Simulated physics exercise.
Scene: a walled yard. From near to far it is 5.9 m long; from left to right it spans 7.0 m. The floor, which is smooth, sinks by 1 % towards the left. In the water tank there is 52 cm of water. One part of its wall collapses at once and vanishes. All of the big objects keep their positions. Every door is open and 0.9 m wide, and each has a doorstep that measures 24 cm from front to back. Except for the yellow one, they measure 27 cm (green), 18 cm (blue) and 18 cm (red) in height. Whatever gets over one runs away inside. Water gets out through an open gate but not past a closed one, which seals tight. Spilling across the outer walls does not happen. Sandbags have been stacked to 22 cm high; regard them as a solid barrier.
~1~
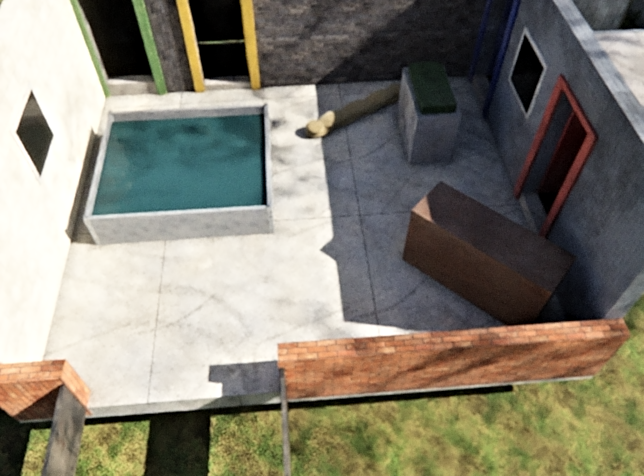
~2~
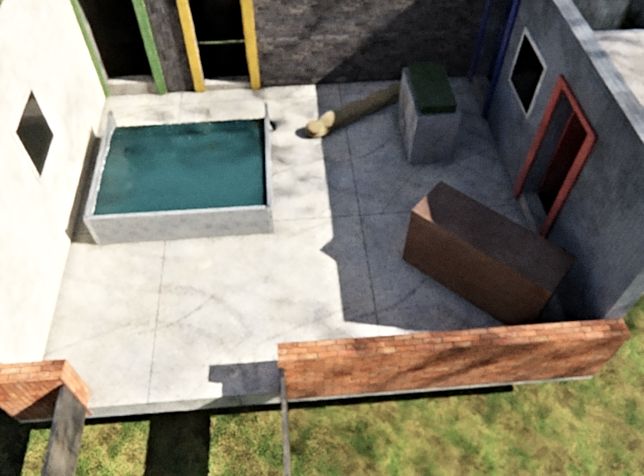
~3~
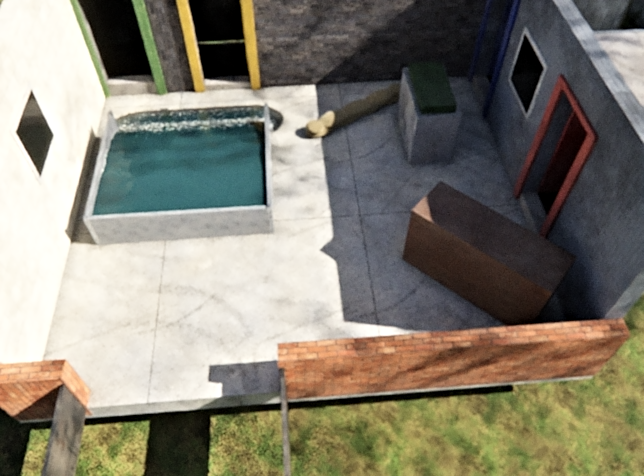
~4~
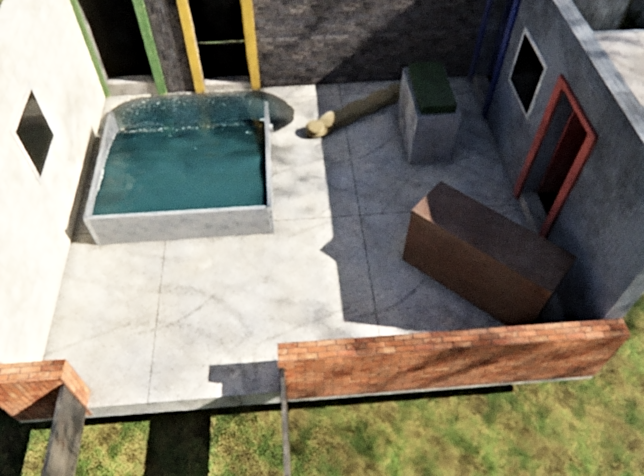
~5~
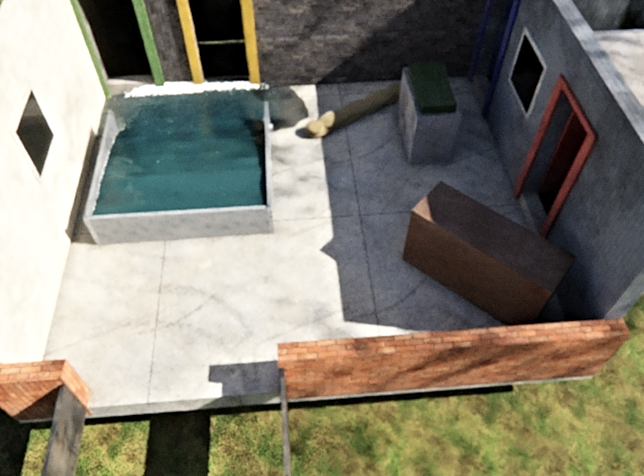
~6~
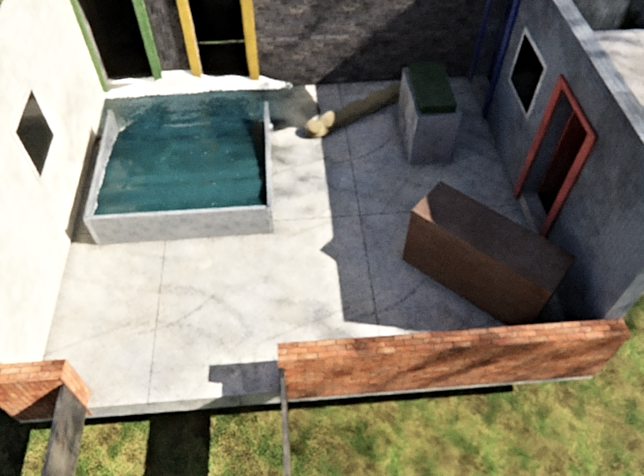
Water in the walled yard's tank lies still at first, then starts pouring out over the far side, where part of the wall vanishes. It churns into pale foam along that edge and spreads across the floor behind the tank, reaching toward the yellow door frame and rightward past the tank's corner.
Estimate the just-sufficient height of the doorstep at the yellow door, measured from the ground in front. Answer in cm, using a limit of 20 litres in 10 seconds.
I would say 33 cm.
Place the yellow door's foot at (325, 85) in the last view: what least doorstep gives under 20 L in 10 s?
Something near 20 cm.
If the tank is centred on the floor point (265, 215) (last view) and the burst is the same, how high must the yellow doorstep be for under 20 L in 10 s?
In this case, 32 cm or so.
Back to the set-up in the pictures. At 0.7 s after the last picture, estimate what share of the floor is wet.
I'd estimate about 15 percent.
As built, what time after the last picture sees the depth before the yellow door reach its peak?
I'd say near 0.6 seconds.
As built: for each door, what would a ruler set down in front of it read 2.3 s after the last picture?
At the green door the depth is 32 cm, at blue 10 cm, at yellow 25 cm and at red 0 cm.
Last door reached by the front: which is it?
Door: Red.
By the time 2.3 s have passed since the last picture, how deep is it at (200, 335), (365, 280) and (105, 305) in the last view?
Taking the spots in order: About 0, 0 and 1 centimetres.
Then, 0.7 s after the last picture water covers 15 % of the floor, deepest (42 cm) near (105, 101); 36 cm at the yellow door, 78 litres in over its 14 cm doorstep.
Then, 2.3 s after the last picture water covers 30 % of the floor, deepest (33 cm) near (104, 107); 25 cm at the yellow door, 272 litres in over its 14 cm doorstep.
Then, 9.3 s after the last picture water covers 90 % of the floor, deepest (14 cm) near (104, 107); 12 cm at the yellow door, 315 litres in over its 14 cm doorstep.
At the yellow door as built, the water peaked near 36 cm, 0.7 s after the last picture.
Run again over the same 10 s with other heights there, 58 litres in over 28.5 cm, 2 litres over 38.5 cm. The limit of 20 litres is kept from about 33 cm up.
